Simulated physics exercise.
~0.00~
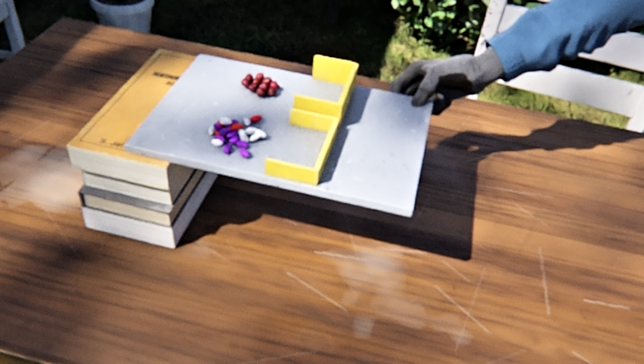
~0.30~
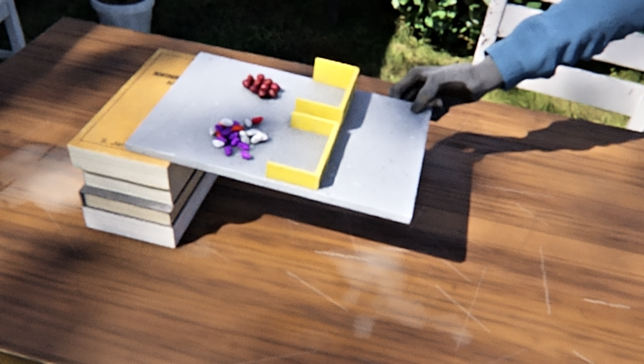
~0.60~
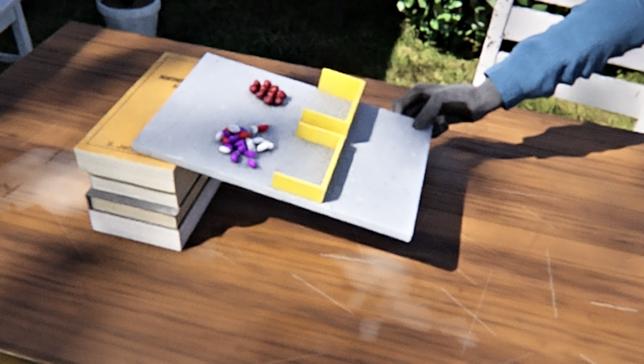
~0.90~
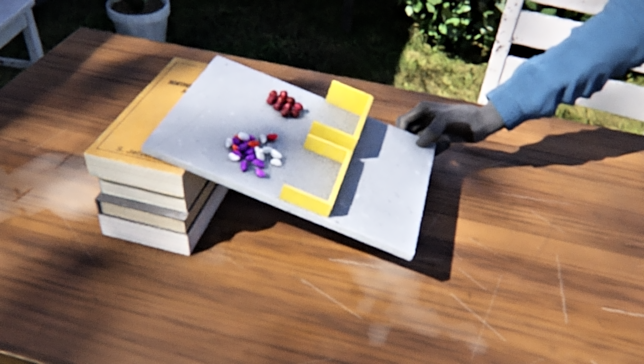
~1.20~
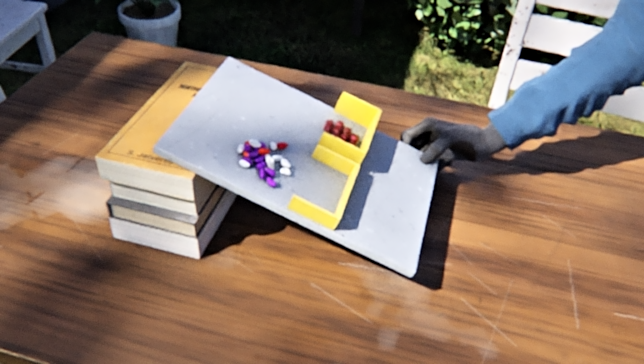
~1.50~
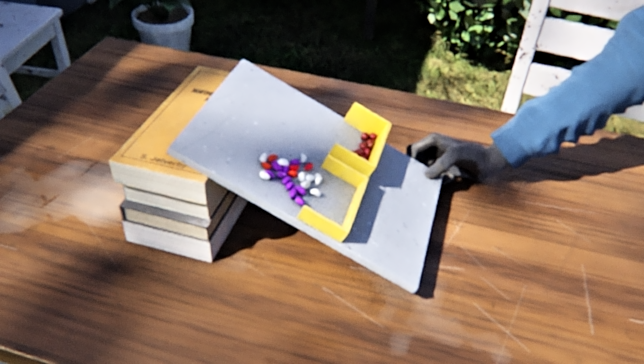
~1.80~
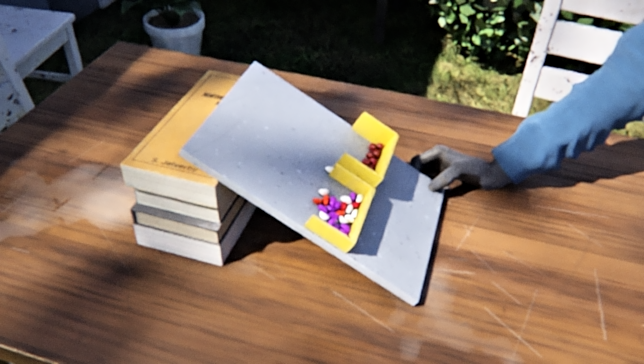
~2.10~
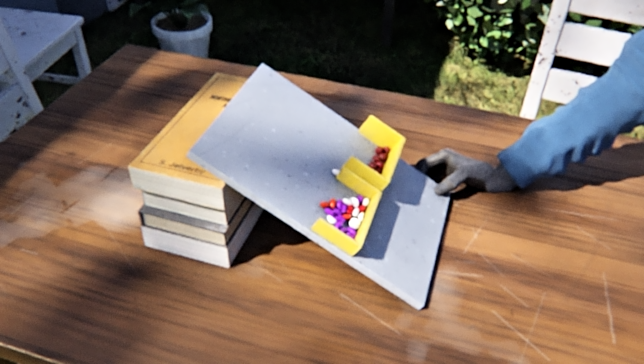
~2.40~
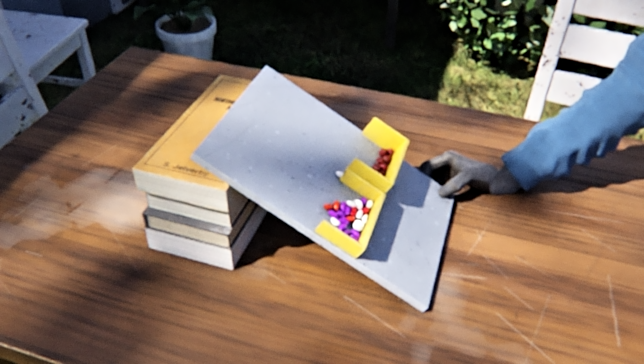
A grey board, propped at its left on a stack of books on a wooden table, is held at its right end by a gloved hand. Two small heaps lie on it, one dark red and one purple, white and red, each facing a yellow barrier. The hand lowers its end and the slope steepens. The farther red heap slides first, down into its barrier. The nearer mixed heap follows, spreading as it slides until its own barrier catches it. The board ends as a steep ramp, both heaps gathered against the yellow strips, the hand still beside it.
